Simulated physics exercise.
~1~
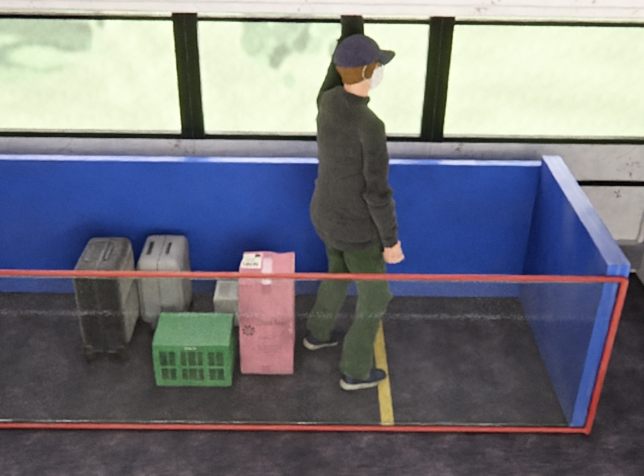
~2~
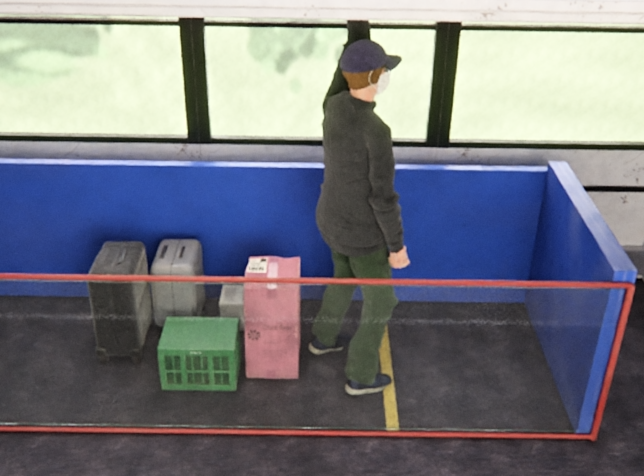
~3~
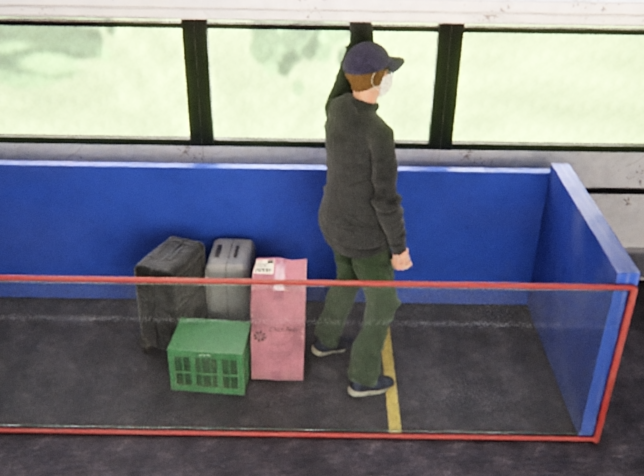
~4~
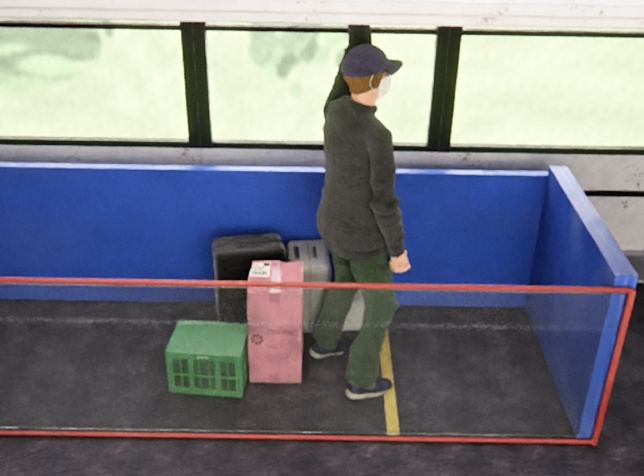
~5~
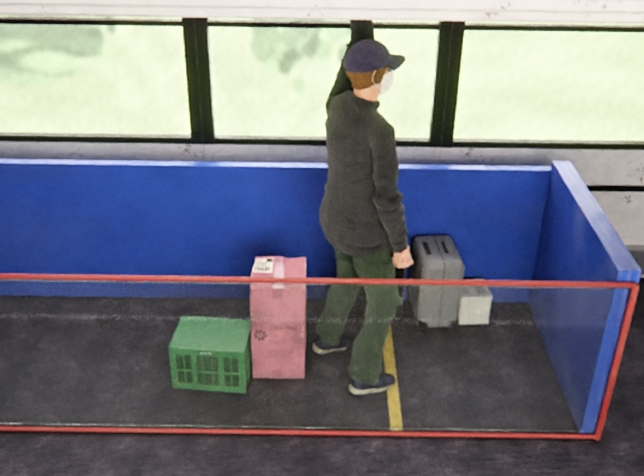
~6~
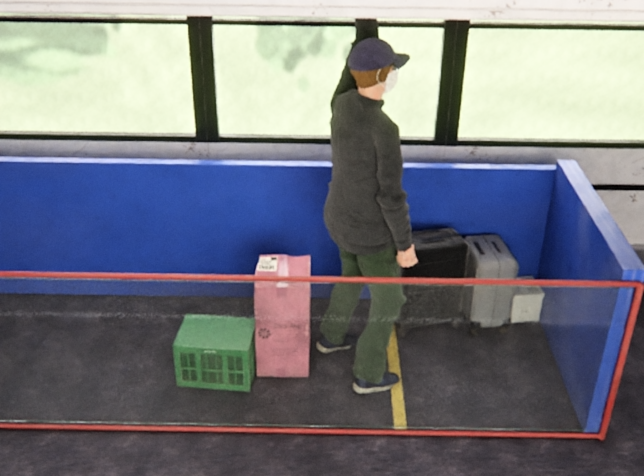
Two wheeled cases and a white tub sliding right behind a standing passenger, ending together past the yellow floor line.
